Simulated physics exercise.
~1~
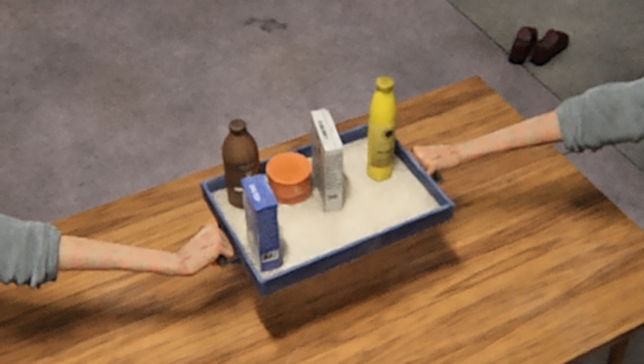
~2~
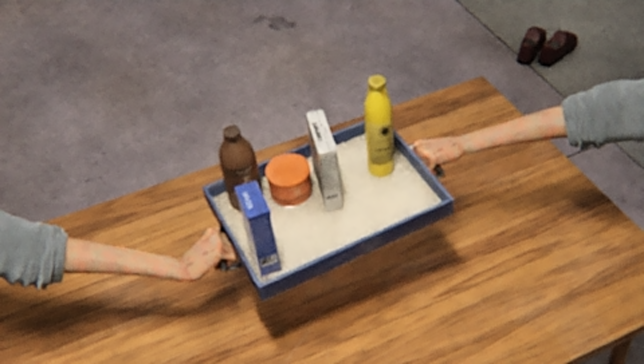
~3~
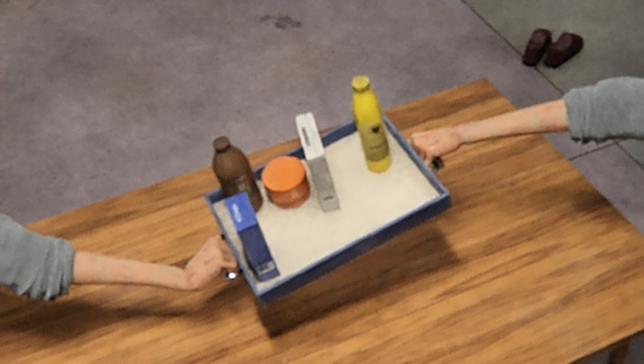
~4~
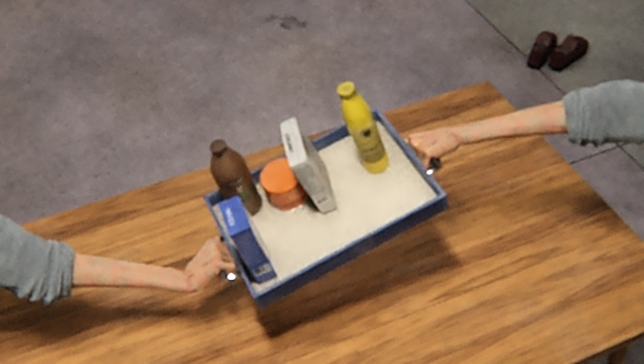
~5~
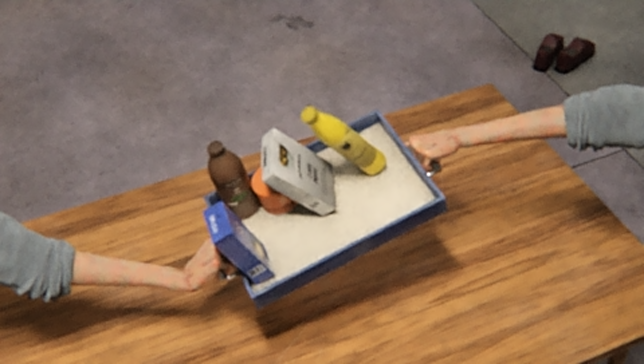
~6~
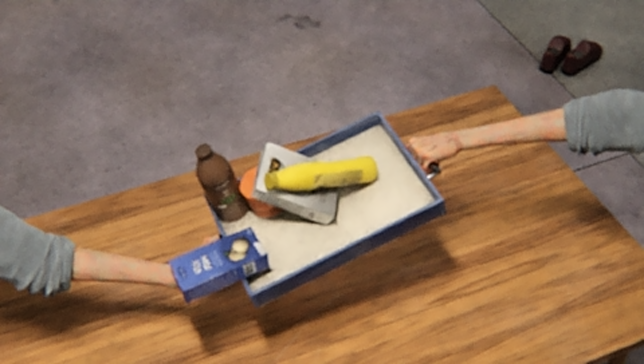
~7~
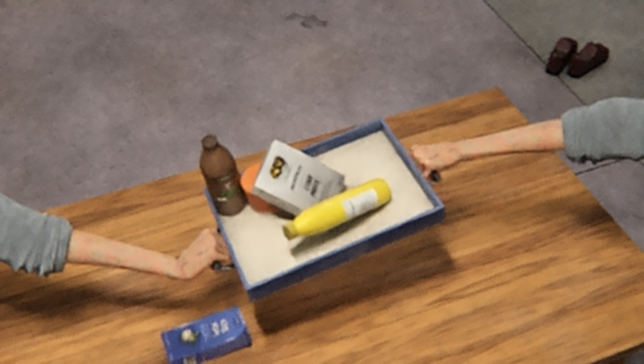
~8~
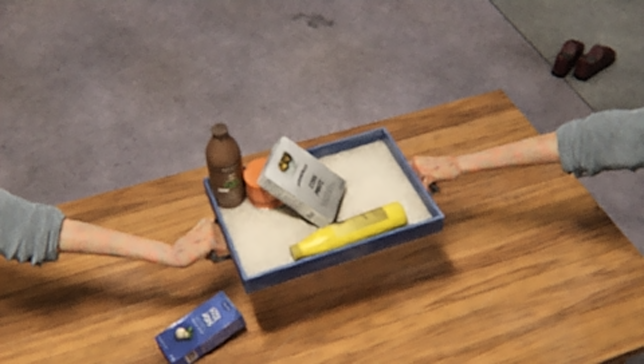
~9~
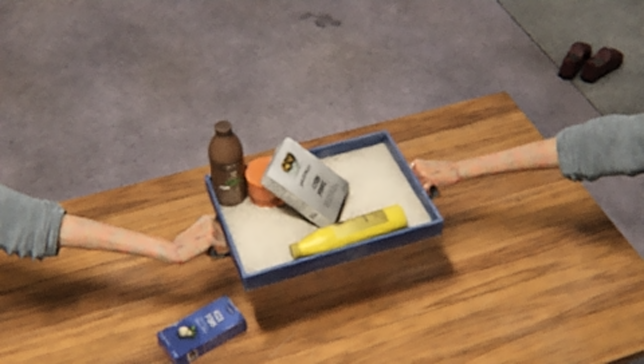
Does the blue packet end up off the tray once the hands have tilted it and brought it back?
Yes, the blue packet goes over the left edge and ends up lying on the wooden table beside the tray.
